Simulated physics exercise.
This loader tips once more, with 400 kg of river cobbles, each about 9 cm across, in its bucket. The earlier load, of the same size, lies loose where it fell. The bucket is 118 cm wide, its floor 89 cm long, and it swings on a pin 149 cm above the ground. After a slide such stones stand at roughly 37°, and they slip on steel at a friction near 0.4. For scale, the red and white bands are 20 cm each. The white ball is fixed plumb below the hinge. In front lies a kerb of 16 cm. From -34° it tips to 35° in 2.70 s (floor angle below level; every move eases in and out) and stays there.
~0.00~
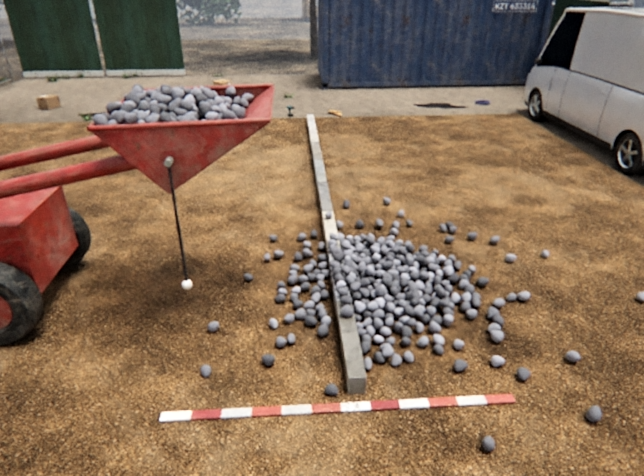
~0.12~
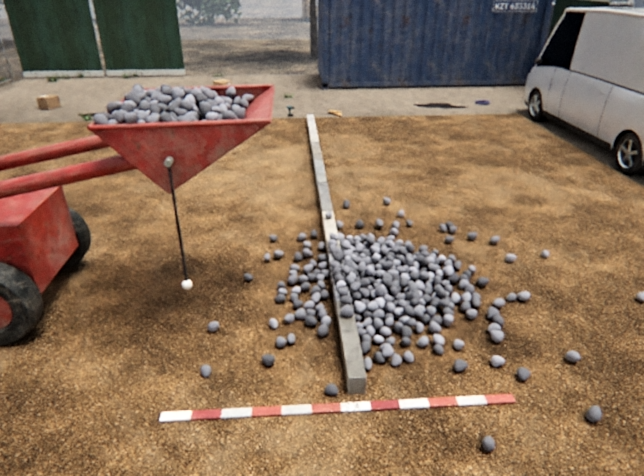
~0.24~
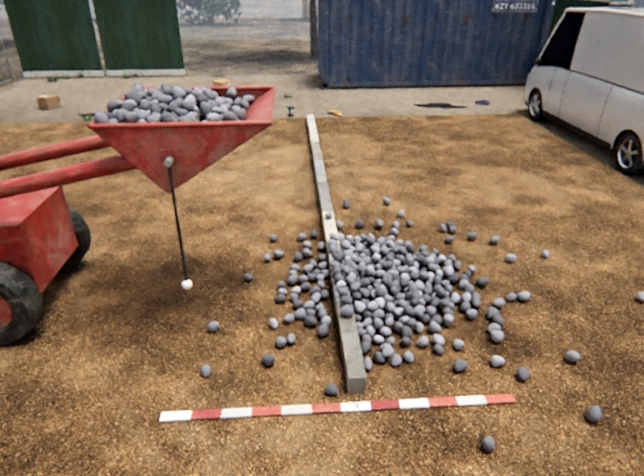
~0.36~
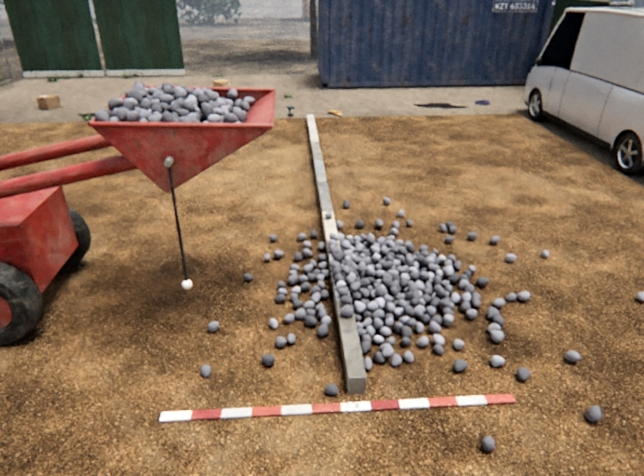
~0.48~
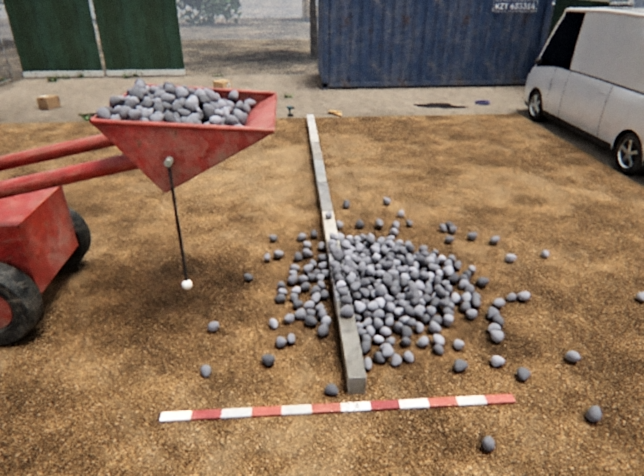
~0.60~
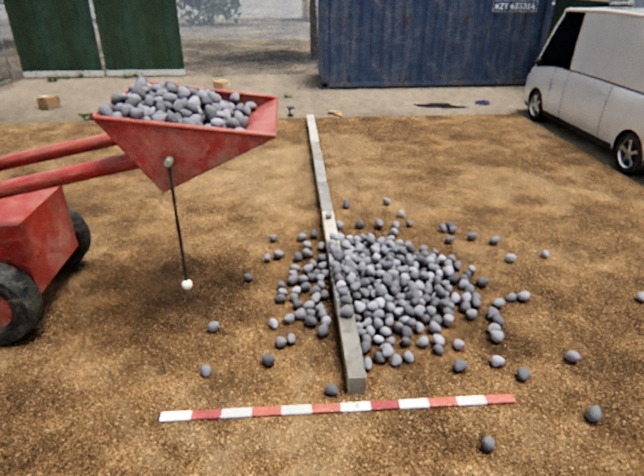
A red loader slowly tilts its bucket of grey stones slightly beside a loose stone pile.
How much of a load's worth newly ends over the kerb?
About 11 per cent.
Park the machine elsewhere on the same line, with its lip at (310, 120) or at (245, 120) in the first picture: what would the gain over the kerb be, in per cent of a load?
About 50 and 0 per cent.
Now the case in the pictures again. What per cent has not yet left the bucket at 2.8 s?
About 15 per cent.
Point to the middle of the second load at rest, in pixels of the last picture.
Around (309, 281).
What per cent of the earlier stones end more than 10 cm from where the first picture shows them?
Roughly 5 per cent of them.
After 2.0 s the floor is at 24°; in per cent of one load, 90 in the bucket, 26 on this side of the kerb, 83 over the kerb; the foremost stones are at (545, 281).
After 2.8 s the floor is at 35°; in per cent of one load, 16 in the bucket, 99 on this side of the kerb, 85 over the kerb; the foremost stones are at (545, 281).
After 3.2 s the floor is at 35°; in per cent of one load, 0 in the bucket, 109 on this side of the kerb, 91 over the kerb; the foremost stones are at (545, 281).
After 5.9 s the floor is at 35°; in per cent of one load, 0 in the bucket, 106 on this side of the kerb, 94 over the kerb; the foremost stones are at (545, 281). Net gain over the kerb, 11.
